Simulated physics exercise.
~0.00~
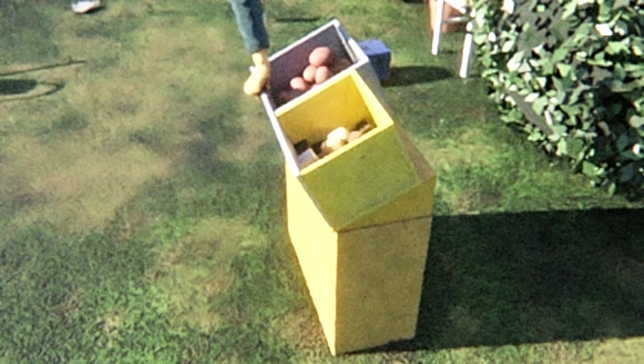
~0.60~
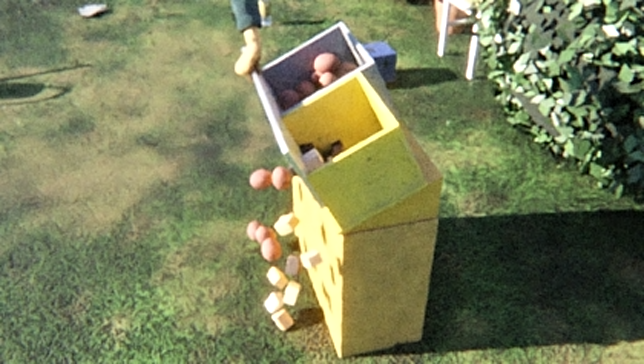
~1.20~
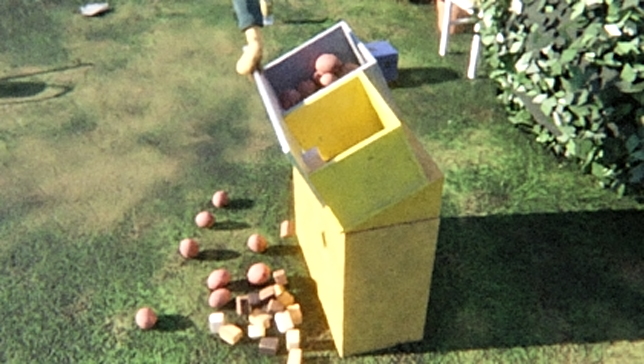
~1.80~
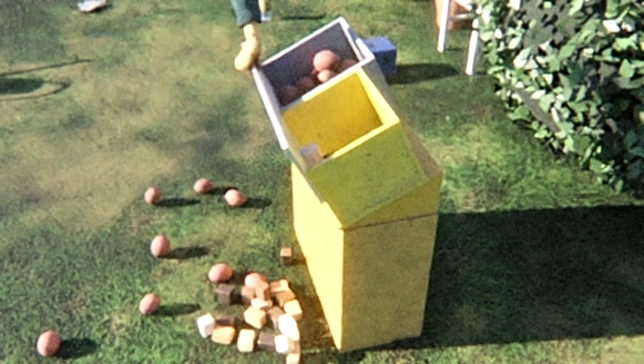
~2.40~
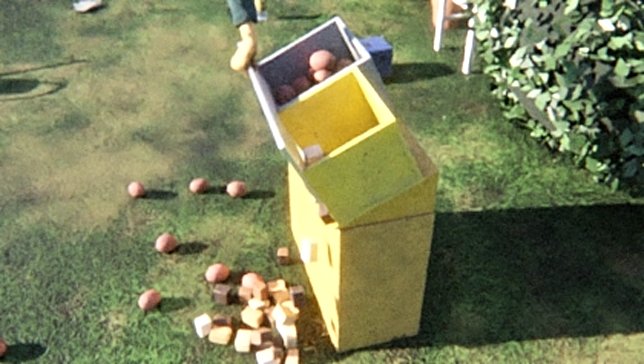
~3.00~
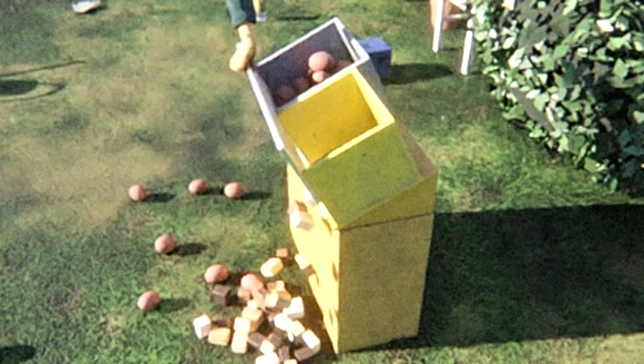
Wooden blocks and round red potatoes spill from the left side of a tilted yellow box on a lawn, as a hand rests by the grey bin's corner. The potatoes roll left and settle, while more blocks drop onto a growing pile, leaving potatoes still in the grey bin.
